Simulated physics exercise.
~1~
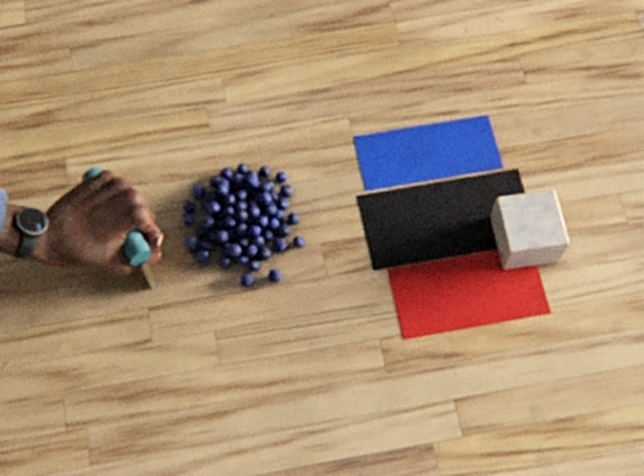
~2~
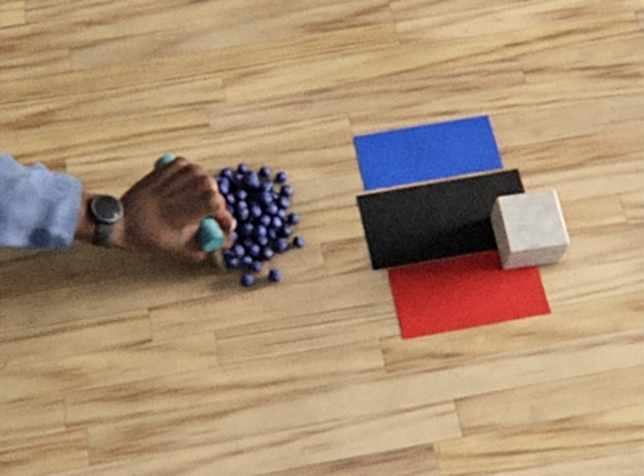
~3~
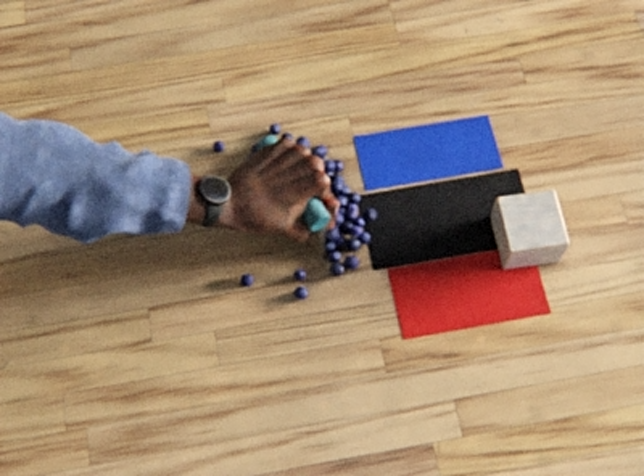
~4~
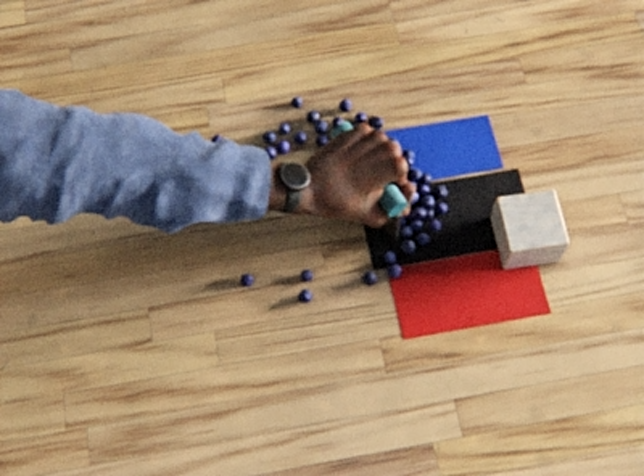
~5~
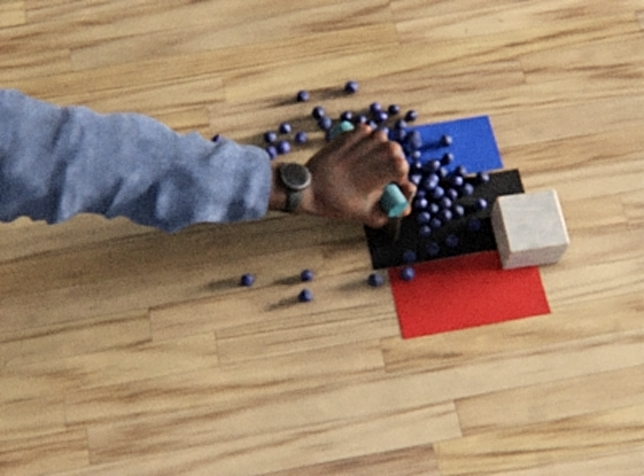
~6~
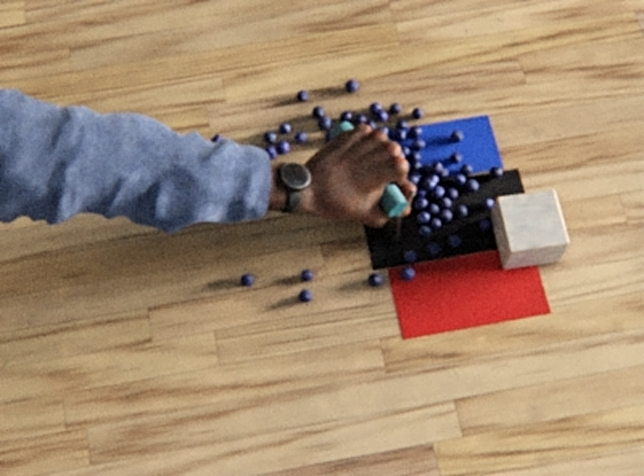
A loose pile of dark blueberries sits on a pale wooden surface seen from above, with a hand gripping a teal-ended scraper at its left. To the right lie blue, black and red sheets, stacked from top to bottom, and a pale block rests on the right edge of the black and red ones. The hand, in a blue sleeve and wristwatch, pushes rightward into the berries, bunching some ahead while others slip around both ends. It stops over the black sheet's left side, and berries roll a little farther. They finally settle mostly across the black and blue sheets, with stragglers on bare wood.
